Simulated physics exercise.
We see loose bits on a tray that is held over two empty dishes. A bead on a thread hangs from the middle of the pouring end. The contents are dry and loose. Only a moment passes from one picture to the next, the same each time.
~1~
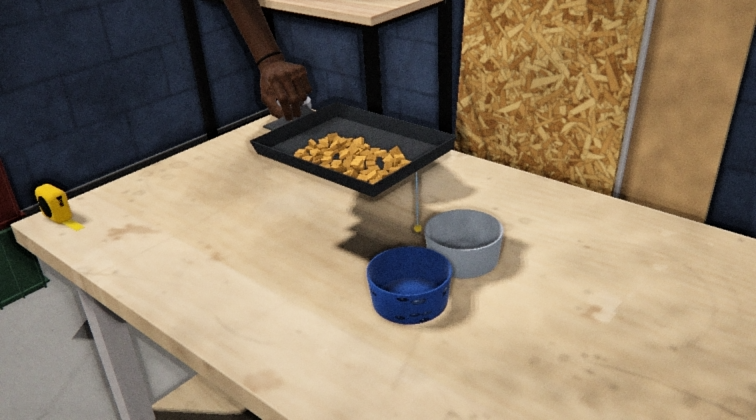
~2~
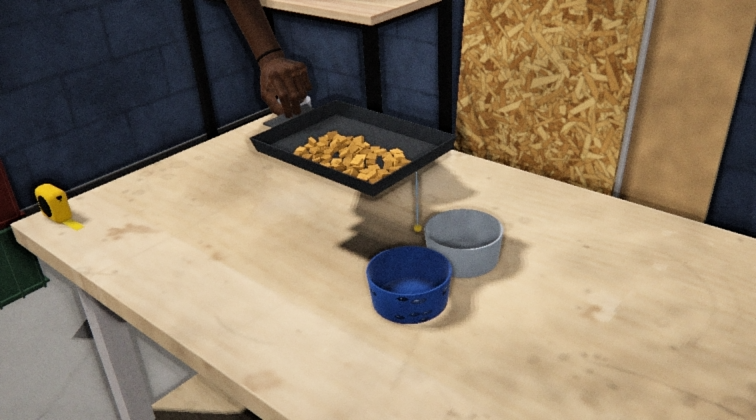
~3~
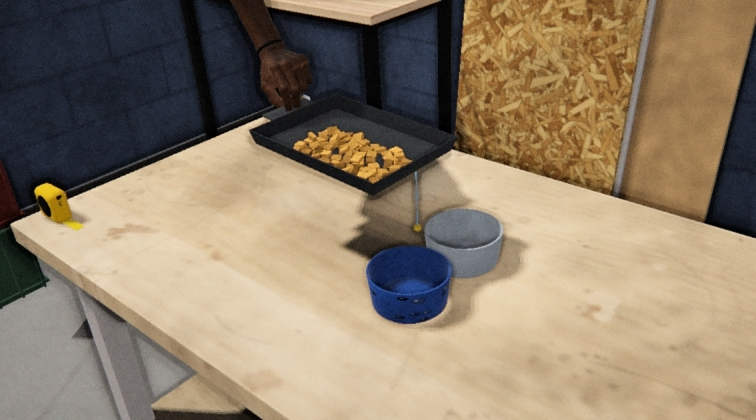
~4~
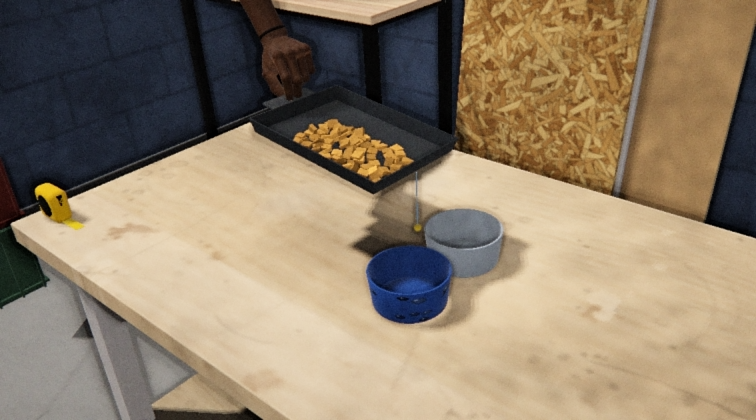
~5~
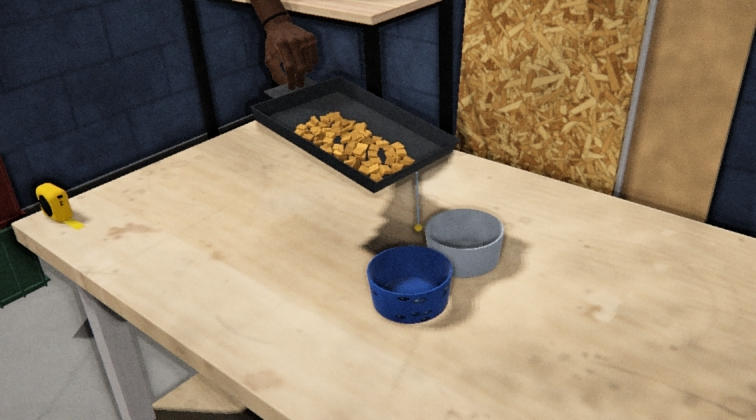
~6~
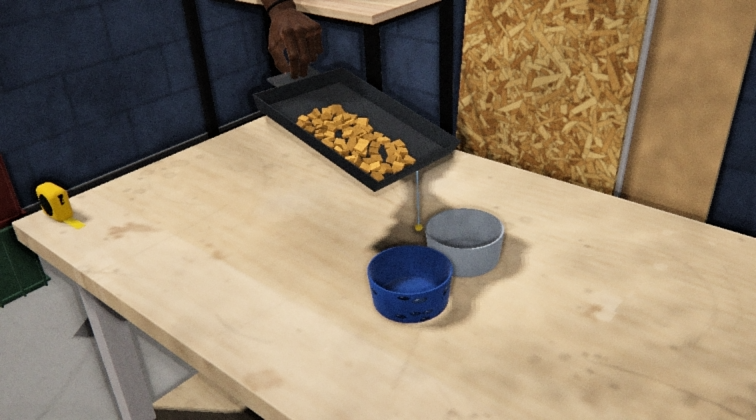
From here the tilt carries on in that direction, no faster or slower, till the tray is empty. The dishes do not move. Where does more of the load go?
The right dish gets more.
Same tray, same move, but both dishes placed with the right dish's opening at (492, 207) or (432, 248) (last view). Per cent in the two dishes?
First some 80, then 50 per cent.
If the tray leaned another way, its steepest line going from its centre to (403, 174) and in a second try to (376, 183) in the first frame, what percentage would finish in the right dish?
In turn 10 and 0 in a hundred.
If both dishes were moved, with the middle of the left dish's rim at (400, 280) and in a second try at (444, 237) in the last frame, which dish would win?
At the first place the right-hand dish, at the second left.
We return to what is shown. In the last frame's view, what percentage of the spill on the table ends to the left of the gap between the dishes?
About 10 per cent.
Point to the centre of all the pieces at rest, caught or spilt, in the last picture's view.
Close to (467, 260).
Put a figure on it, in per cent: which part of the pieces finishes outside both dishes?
Roughly 20 in a hundred.
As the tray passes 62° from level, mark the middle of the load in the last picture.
Around (413, 153).
Soon, tray tipped steeply; all on the tray.
A while on, tray tipped past a quarter turn; most on the tray; a stray few in the left dish; a small part in the right dish; a small part outside both; a small part in the air.
Towards the end, tray tipped past a quarter turn; a small part in the left dish; about two thirds in the right dish; about a quarter outside both.
Finally, tray tipped past a quarter turn; a small part in the left dish; about two thirds in the right dish; about a quarter outside both.
